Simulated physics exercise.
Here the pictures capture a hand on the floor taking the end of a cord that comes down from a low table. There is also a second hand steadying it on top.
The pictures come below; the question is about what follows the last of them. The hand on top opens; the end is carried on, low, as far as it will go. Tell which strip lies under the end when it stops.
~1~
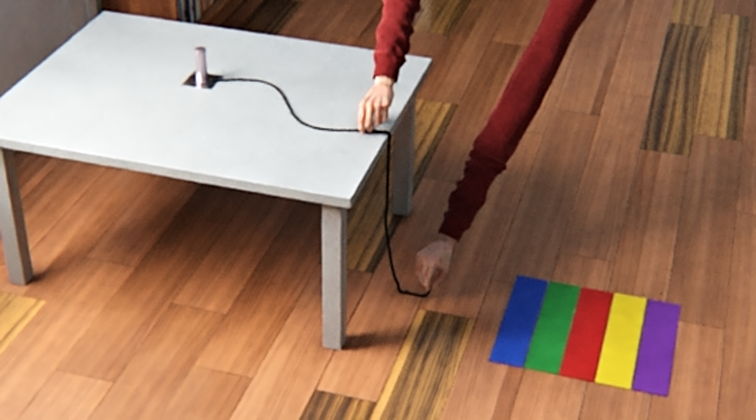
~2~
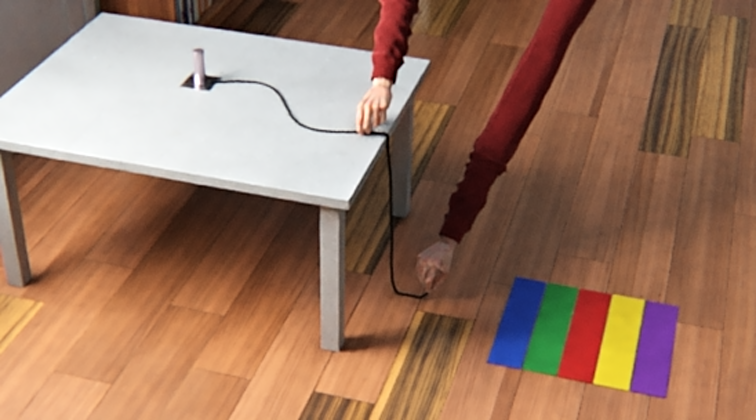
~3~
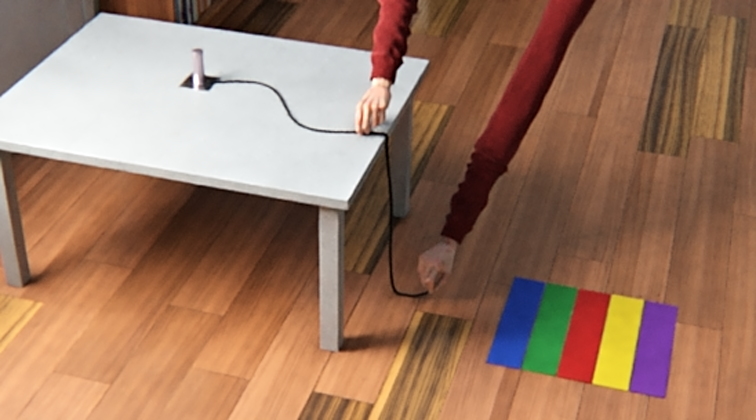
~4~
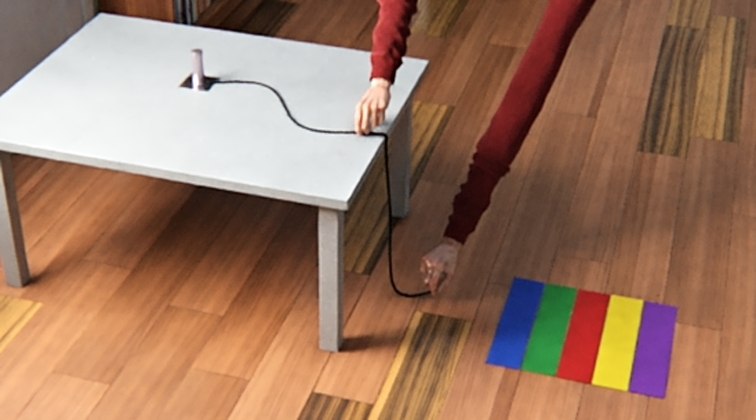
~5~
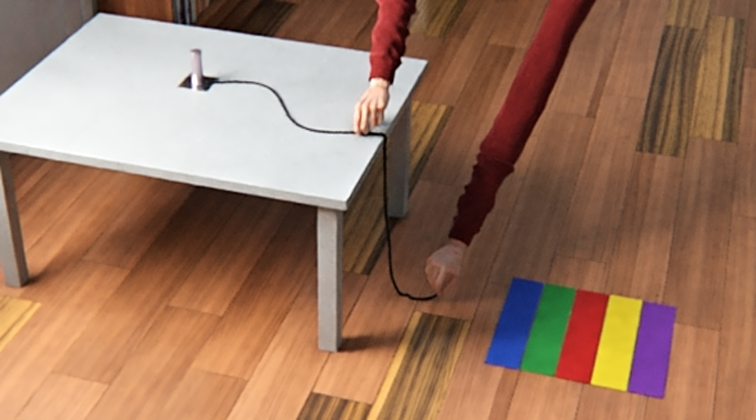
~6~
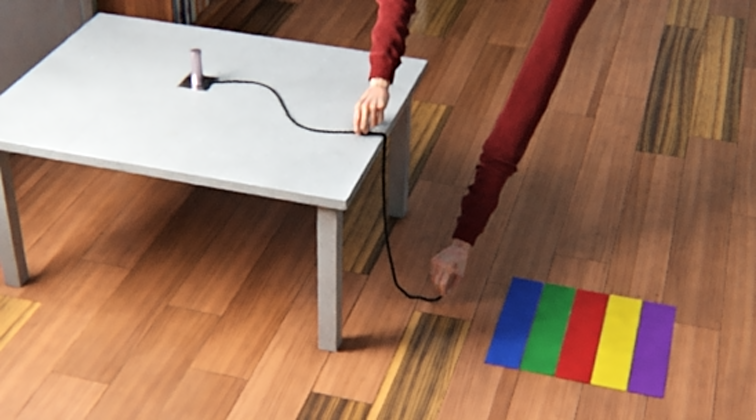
The red strip.
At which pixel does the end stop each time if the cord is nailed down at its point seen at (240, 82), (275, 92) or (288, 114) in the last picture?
Going through the three tries, you get (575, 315), (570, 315) and (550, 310).
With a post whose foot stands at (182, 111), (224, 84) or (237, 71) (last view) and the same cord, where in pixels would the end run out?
Places per try: (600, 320); (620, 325); (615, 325).
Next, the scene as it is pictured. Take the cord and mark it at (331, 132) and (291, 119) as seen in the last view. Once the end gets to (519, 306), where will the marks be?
The first ends at (370, 128) and the second at (324, 117).
Soon after, end near (519, 306); over blue.
Then, end near (560, 313); over green.
At full stretch, end near (584, 318); over red. It gets as far as the red strip.
